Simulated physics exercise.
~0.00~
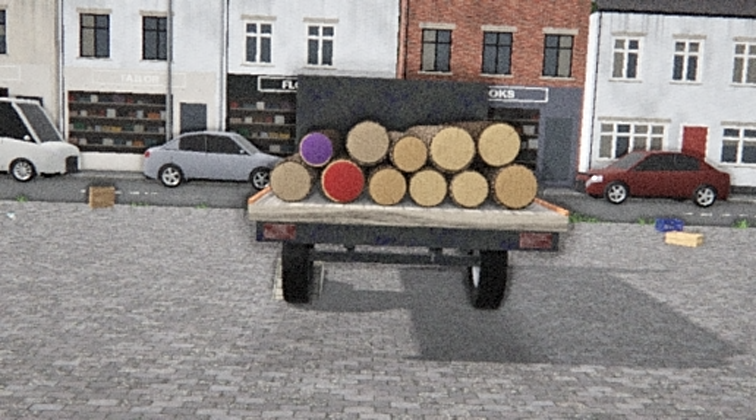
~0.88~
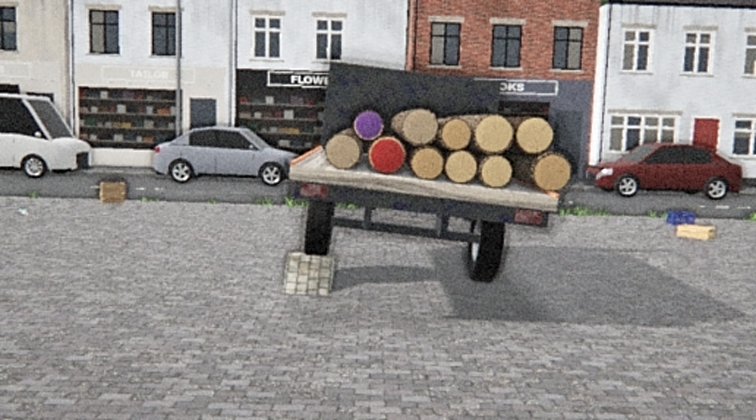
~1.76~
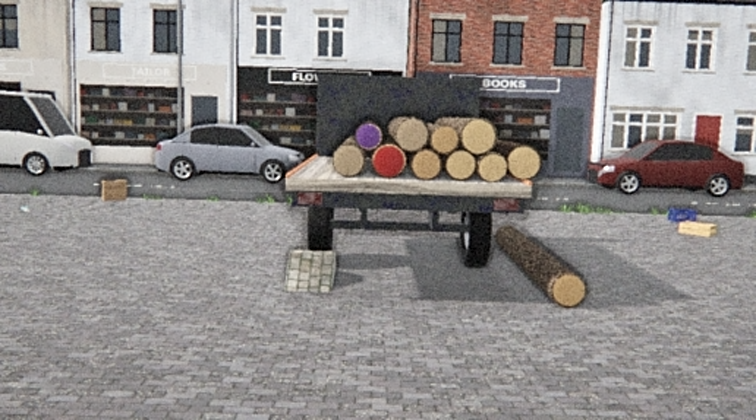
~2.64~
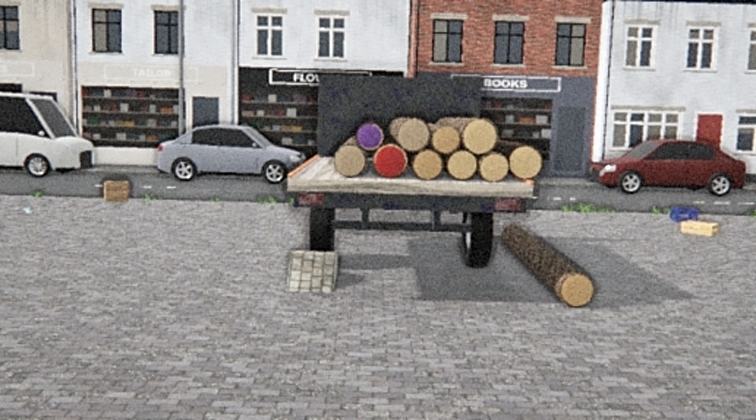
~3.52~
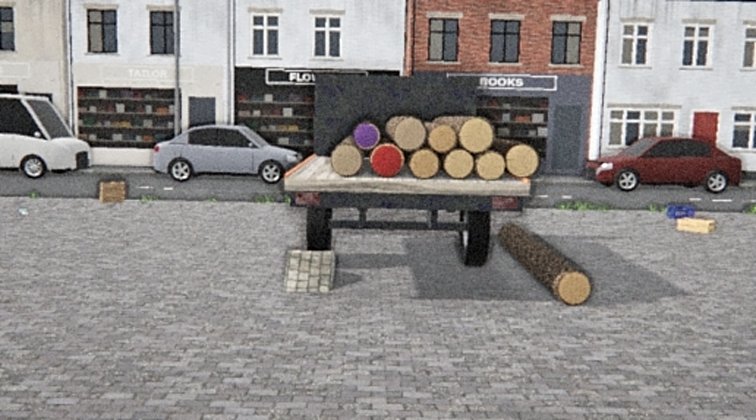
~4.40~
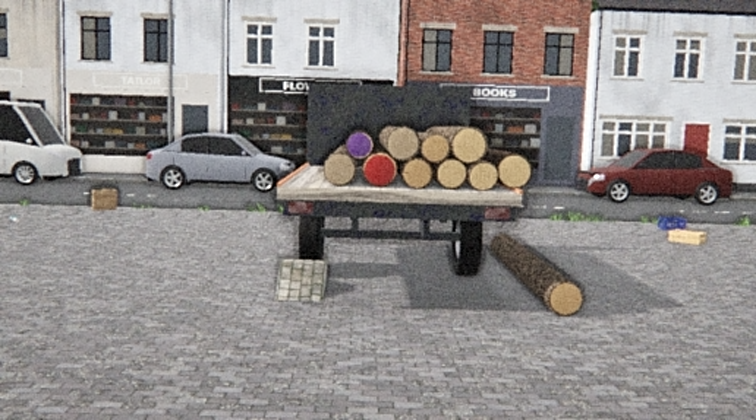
A log trailer tilts over a block and one plain log drops off the right side.
